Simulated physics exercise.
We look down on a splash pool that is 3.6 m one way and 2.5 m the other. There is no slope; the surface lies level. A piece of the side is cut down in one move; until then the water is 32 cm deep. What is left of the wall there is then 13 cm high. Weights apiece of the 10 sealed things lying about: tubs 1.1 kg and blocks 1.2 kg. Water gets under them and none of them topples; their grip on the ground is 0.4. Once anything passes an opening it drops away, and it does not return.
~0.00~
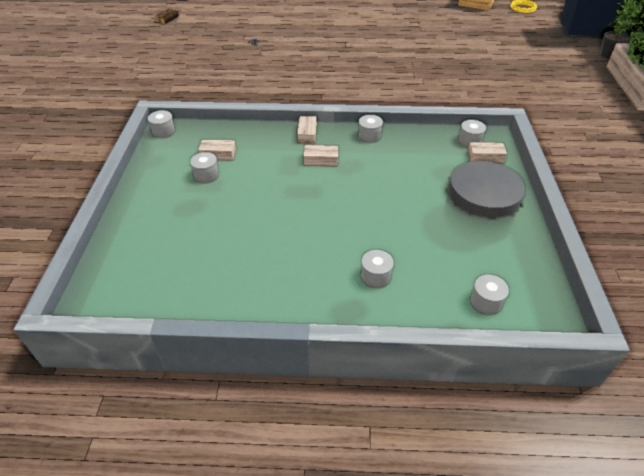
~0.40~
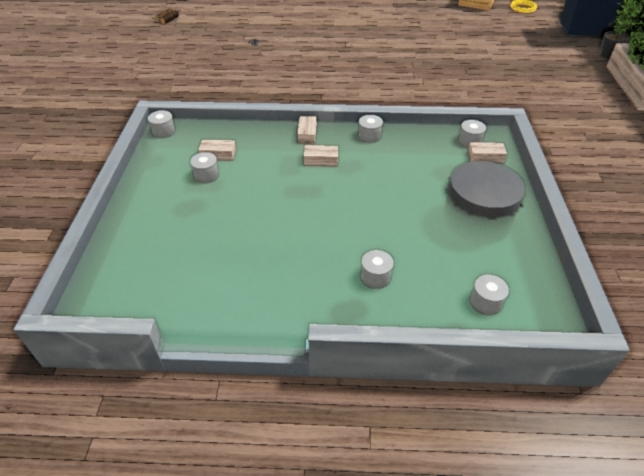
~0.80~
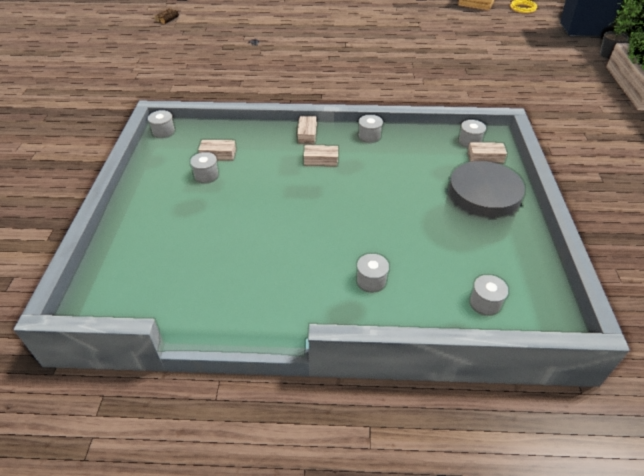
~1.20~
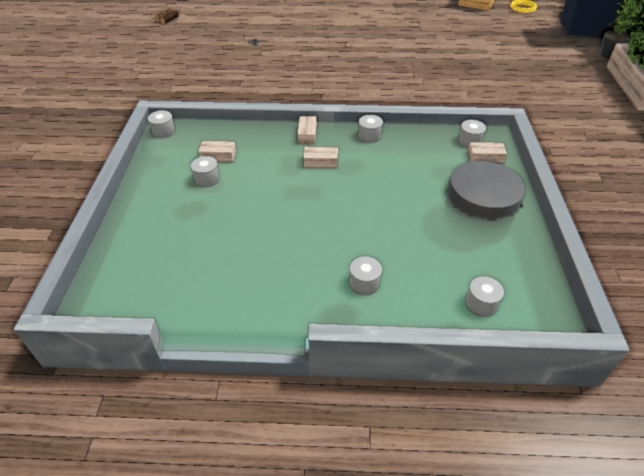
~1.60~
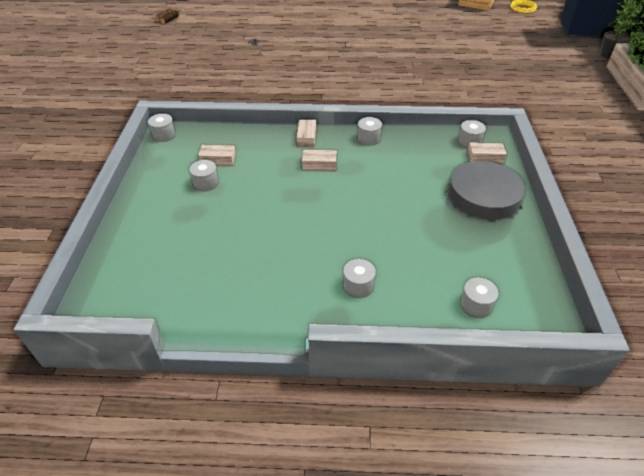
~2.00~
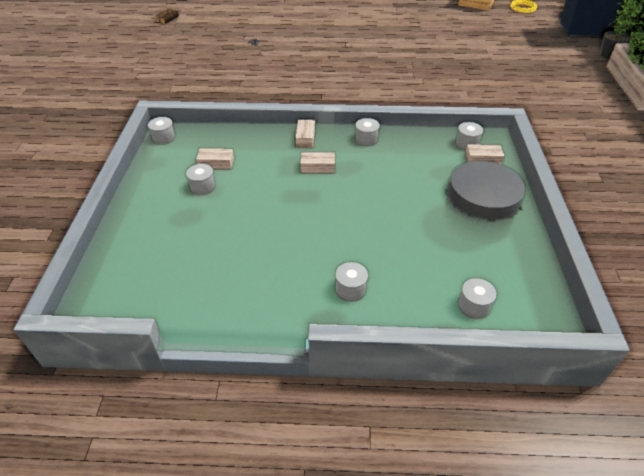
In a shallow green pool, a front wall section drops and floating tubs drift slightly.
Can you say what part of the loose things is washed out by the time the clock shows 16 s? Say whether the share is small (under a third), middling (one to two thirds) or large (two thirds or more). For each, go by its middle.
Small, under a third.
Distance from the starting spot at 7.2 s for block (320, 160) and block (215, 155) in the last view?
30 cm, 30 cm.
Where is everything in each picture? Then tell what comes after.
A tub at (378, 262), afloat; a tub at (203, 160), afloat; 32 cm deep round most things; 0 of 10 have shifted, in the first picture.
A tub at (378, 262), afloat; a tub at (203, 160), afloat; 32 cm deep round most things; 0 of 10 have shifted, in the second picture.
A tub at (373, 266) floats, 4 cm from its start; a tub at (203, 160) floats; about 2720 L in view; 0 of 10 have shifted, in the third picture.
A tub at (366, 269), afloat, 10 cm from its start; a tub at (204, 164) floats, 3 cm from its start; about 2670 L in view; 1 of 10 have shifted, in the fourth picture.
A tub at (360, 271), afloat, 15 cm from its start; a tub at (203, 168), afloat, 8 cm from its start; about 2630 L in view; 5 of 10 have shifted, in the fifth picture.
A tub at (352, 275) floats, 21 cm from its start; a tub at (200, 172), afloat, 13 cm from its start; about 2590 L in view; 5 of 10 have shifted, in the sixth picture.
After 3.2 s 0 of 10 are out; 10 afloat.
After 7.2 s 1 of 10 are out; 9 afloat.
After 12.0 s 1 of 10 are out; 9 afloat.
After 16.0 s 1 of 10 are out; 9 afloat.
